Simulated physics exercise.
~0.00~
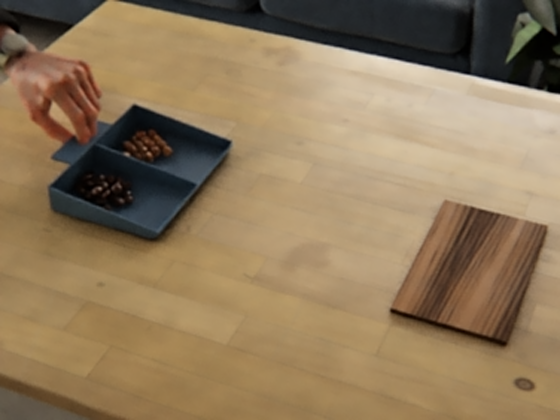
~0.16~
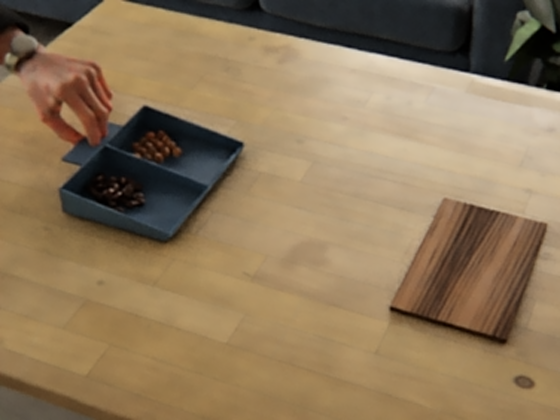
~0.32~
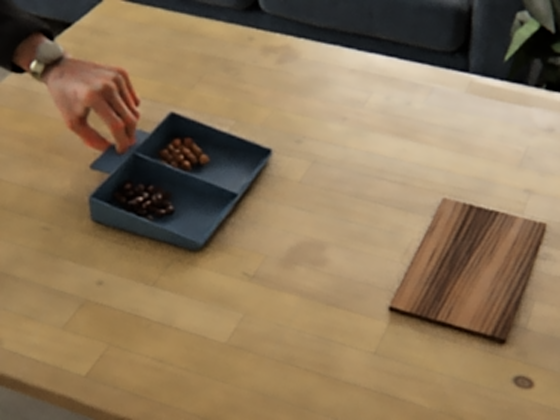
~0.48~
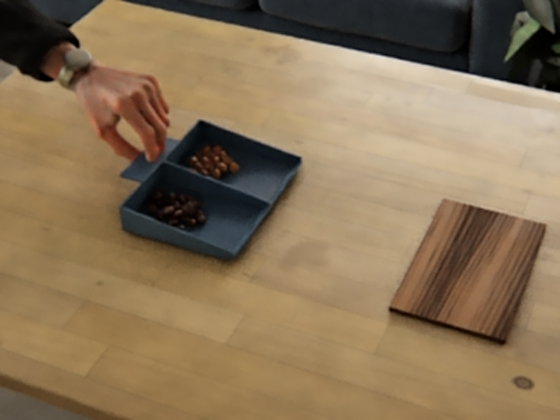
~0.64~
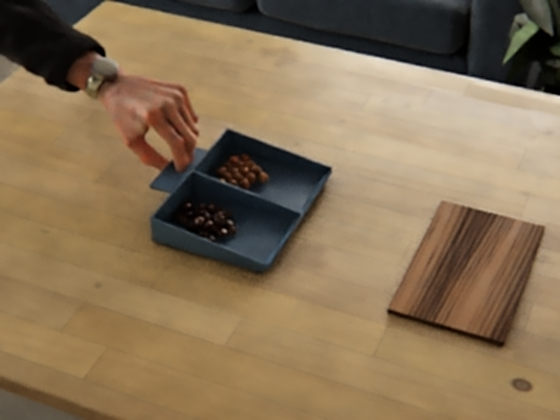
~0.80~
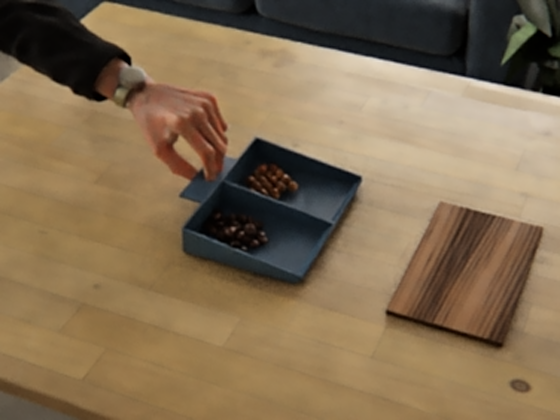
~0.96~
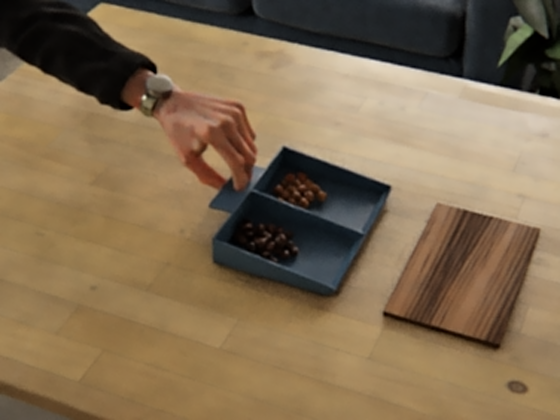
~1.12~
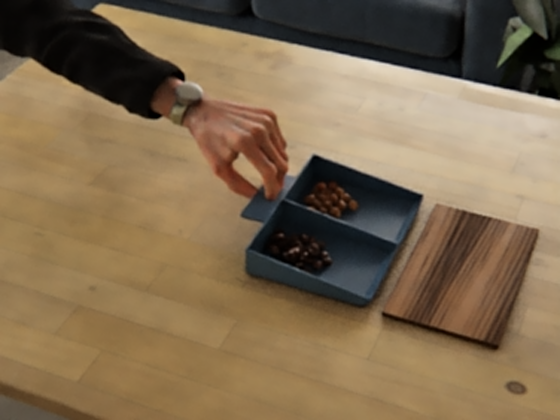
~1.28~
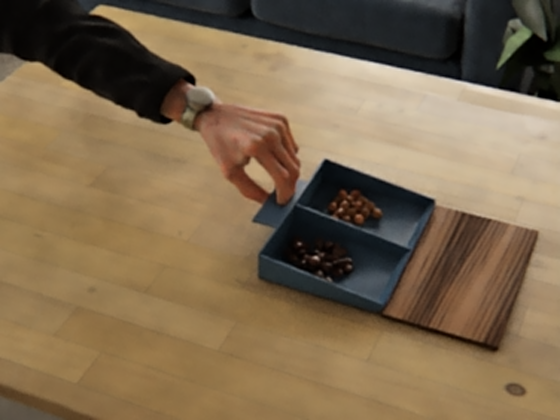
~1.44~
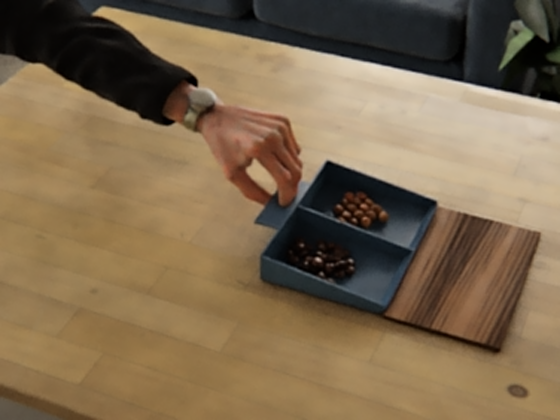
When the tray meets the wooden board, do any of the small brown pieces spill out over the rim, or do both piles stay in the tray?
Both piles stay in the tray. The nearer one and the farther one are each still inside their own compartment when the tray rests against the board.
